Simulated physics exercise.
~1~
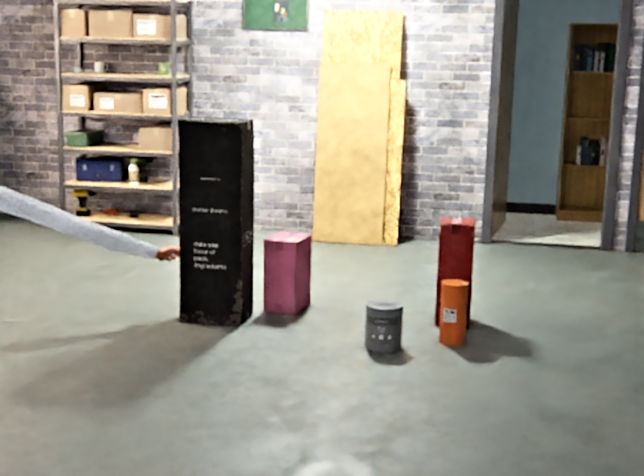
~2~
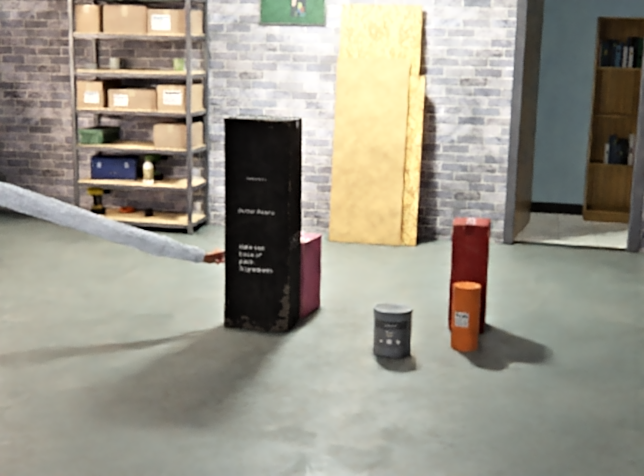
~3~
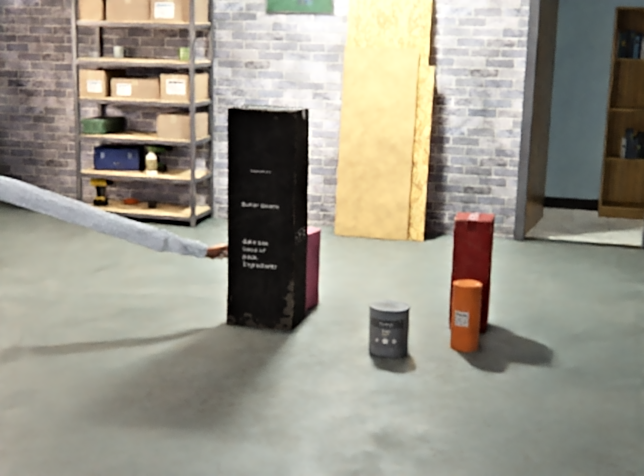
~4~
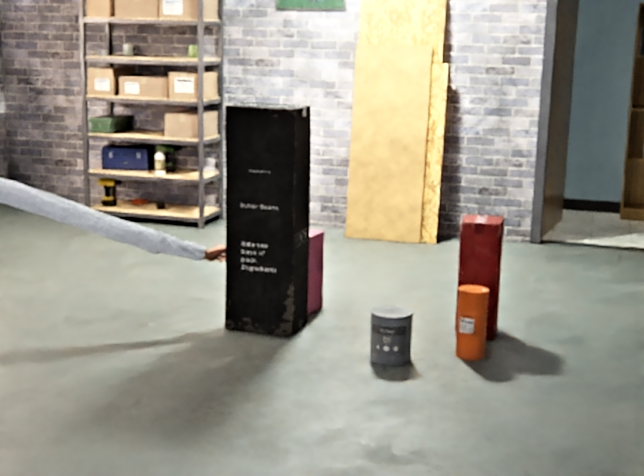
Garage floor with an outstretched arm pushing a tall black box rightward until it stands upright, partly hiding a pink box.
